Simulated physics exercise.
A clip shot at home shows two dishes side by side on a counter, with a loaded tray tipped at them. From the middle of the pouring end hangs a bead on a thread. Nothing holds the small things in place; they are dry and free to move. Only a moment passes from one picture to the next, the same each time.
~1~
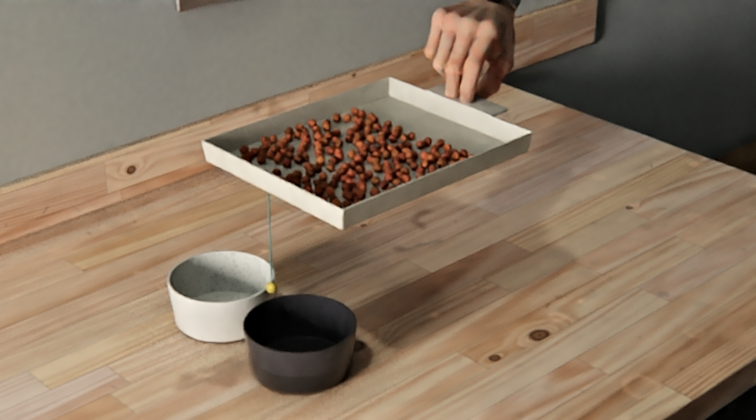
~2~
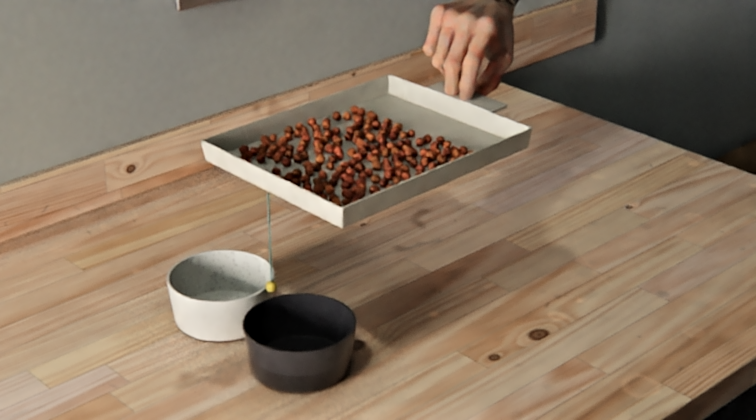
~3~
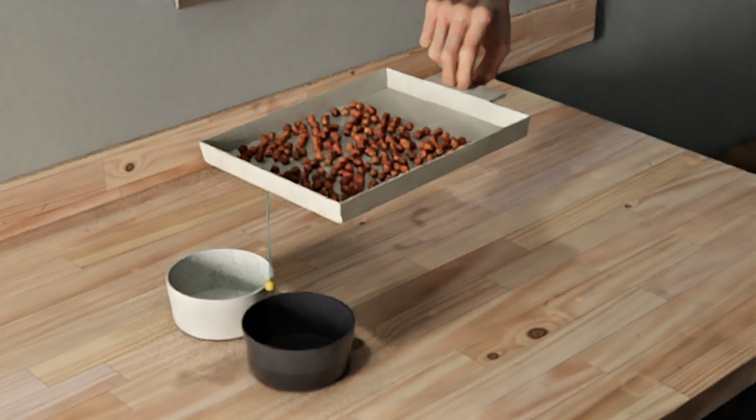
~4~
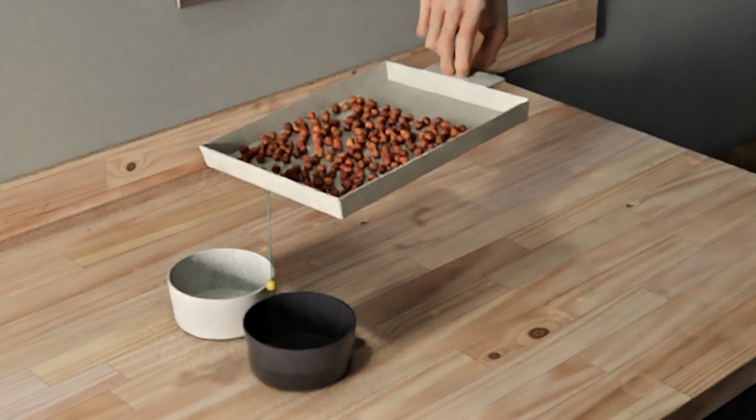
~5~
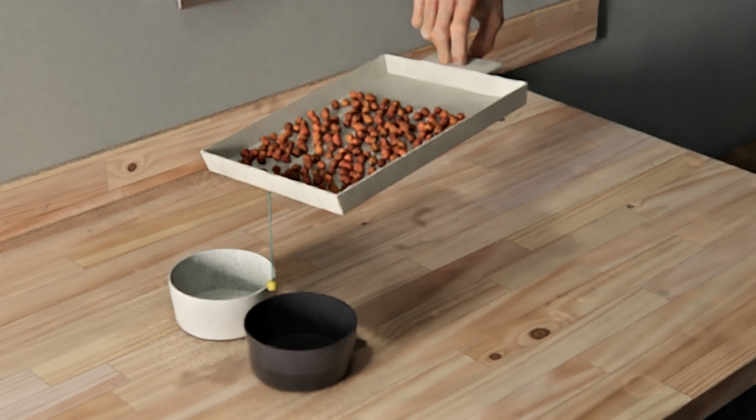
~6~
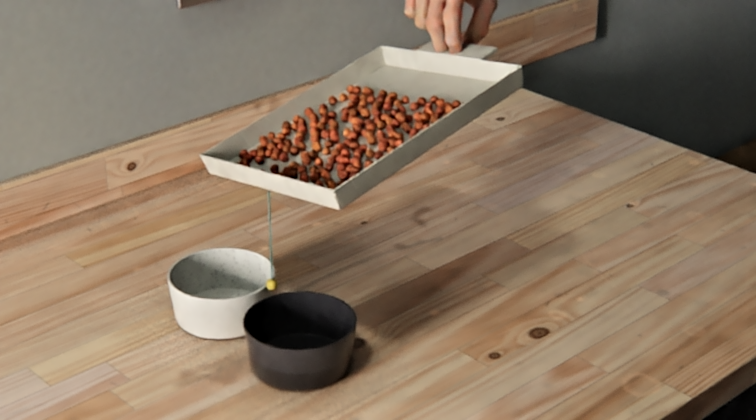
A pale, shallow tray loaded with reddish-brown pellets is held above a wooden counter against a grey wall, seen from slightly above. Below it sit a white dish at left and a black dish to its right, with a small yellow bead hanging on a thread nearby. A hand at the far right gradually raises the tray's back end, steepening its slant toward the dishes, while the camera stays still.
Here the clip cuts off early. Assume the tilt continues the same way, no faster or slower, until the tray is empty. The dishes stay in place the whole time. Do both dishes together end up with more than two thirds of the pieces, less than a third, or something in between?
Under a third lost.
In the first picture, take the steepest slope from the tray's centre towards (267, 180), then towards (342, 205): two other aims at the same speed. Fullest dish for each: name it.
For the first place you'd get the left-placed dish, for the second the right-placed dish.
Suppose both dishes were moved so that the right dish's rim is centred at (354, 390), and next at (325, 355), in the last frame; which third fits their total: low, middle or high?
Trial 1 - under a third. Trial 2 - under a third.
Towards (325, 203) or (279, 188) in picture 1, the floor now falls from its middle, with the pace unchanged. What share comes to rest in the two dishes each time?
About 50 and 30 per cent.
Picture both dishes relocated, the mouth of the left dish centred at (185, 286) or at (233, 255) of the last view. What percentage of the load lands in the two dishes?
30 and 80 in a hundred.
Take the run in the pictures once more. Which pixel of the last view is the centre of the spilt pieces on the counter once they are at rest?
I'd mark it at about (245, 280).
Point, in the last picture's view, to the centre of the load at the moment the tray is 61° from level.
Around (272, 138).
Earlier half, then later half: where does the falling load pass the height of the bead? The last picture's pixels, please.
Earlier half at (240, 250), later half at (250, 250).
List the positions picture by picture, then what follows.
In the first frame, corners of the pouring end at (206, 140) and (343, 208), level; middle of the load at (359, 160), clay pellets; left dish at (180, 312); right dish at (257, 361); bead on its thread at (272, 287).
In the second frame, corners of the pouring end at (206, 140) and (342, 206), level; middle of the load at (358, 158).
In the third frame, corners of the pouring end at (204, 142) and (340, 202), tipped barely, lowest at the left corner; middle of the load at (357, 153).
In the fourth frame, corners of the pouring end at (204, 145) and (339, 197), tipped a little, lowest at the left corner; middle of the load at (357, 148).
In the fifth frame, corners of the pouring end at (205, 150) and (337, 193), tipped a little, lowest at the left corner; middle of the load at (357, 143).
In the sixth frame, corners of the pouring end at (204, 154) and (334, 188), tipped clearly, lowest at the left corner; middle of the load at (354, 137); left dish at (180, 308); right dish at (257, 358).
Soon, tray tipped steeply; all on the tray.
A while on, tray tipped right over; nearly all on the tray; a stray few in the left dish; a stray few outside both.
Towards the end, tray tipped past a quarter turn; most in the left dish; a small part outside both.
Finally, tray tipped past a quarter turn; none in the right dish; most in the left dish; a small part outside both.
